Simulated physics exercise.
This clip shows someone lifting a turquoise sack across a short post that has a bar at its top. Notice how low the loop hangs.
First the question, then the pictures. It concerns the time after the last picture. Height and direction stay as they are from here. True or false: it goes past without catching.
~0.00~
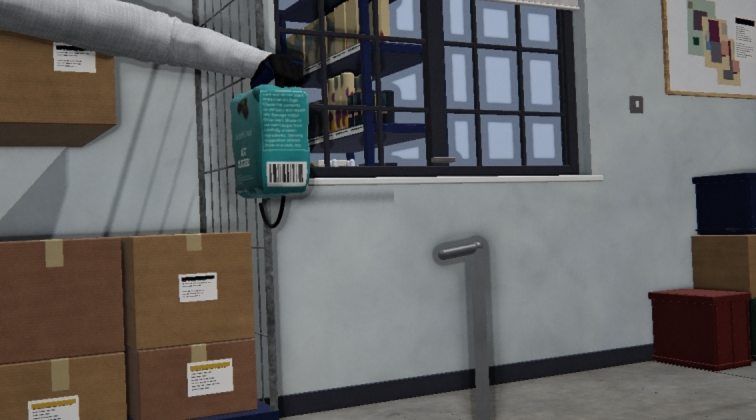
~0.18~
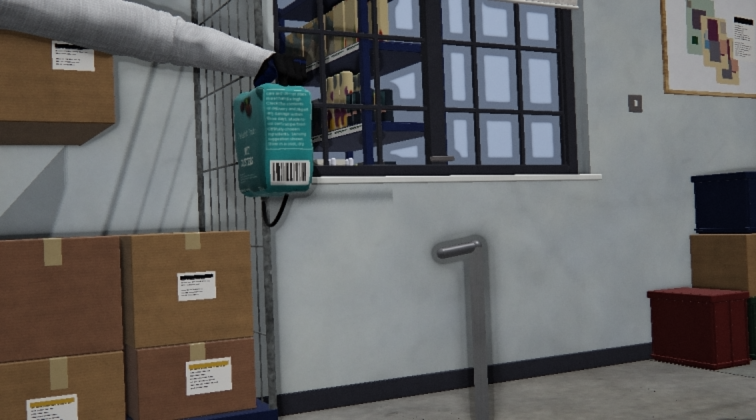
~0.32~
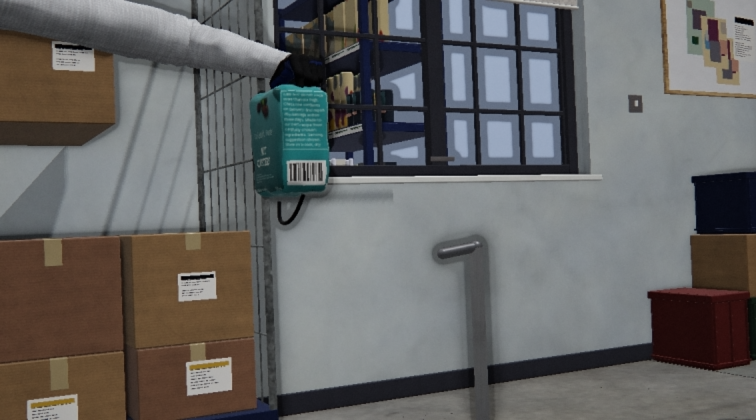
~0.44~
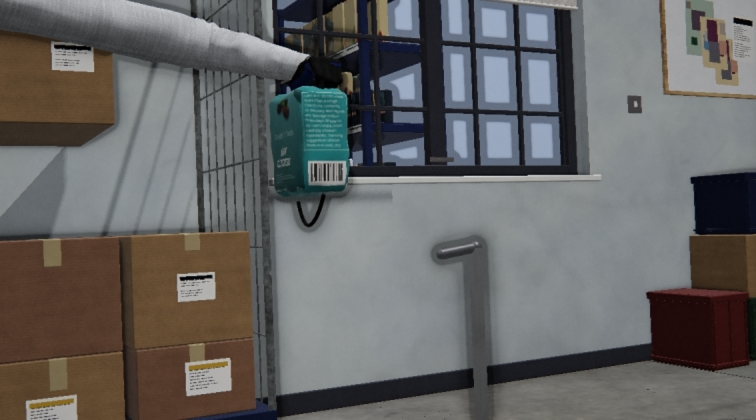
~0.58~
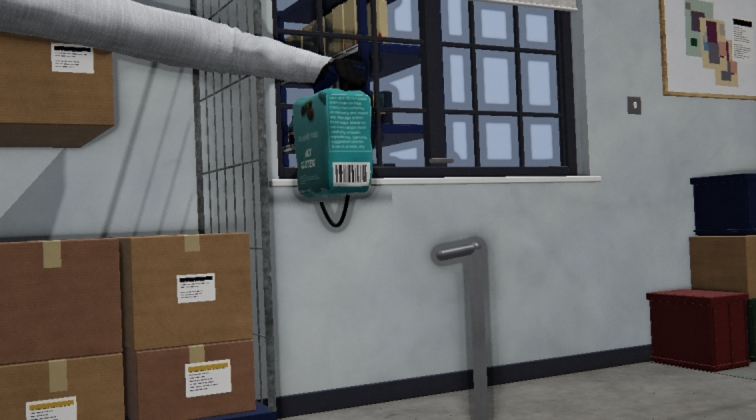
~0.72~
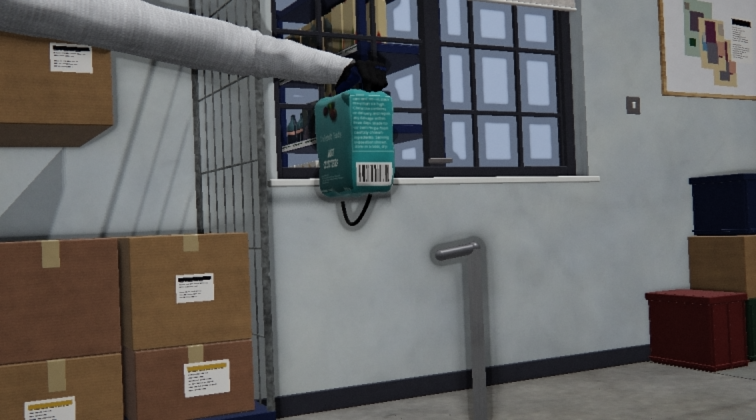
True.
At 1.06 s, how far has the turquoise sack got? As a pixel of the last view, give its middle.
Pixel position, approx.: (407, 145).
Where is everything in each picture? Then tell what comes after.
In the first picture, turquoise sack (270, 143); hook tip (444, 254).
In the second picture, turquoise sack (273, 142); bottom of the loop (271, 225).
In the third picture, turquoise sack (289, 143).
In the fourth picture, turquoise sack (309, 143); bottom of the loop (309, 225).
In the fifth picture, turquoise sack (332, 145).
In the sixth picture, turquoise sack (354, 145); bottom of the loop (352, 224); hook tip (441, 255); hook points towards it, loop hangs above the hook.
By 1.06 s, sack nearing the post near (408, 145).
By 1.64 s, sack over the post near (491, 146).
By 2.20 s, sack past the post near (563, 147).
When it is over, sack past the post near (579, 147). The turquoise sack goes by freely.
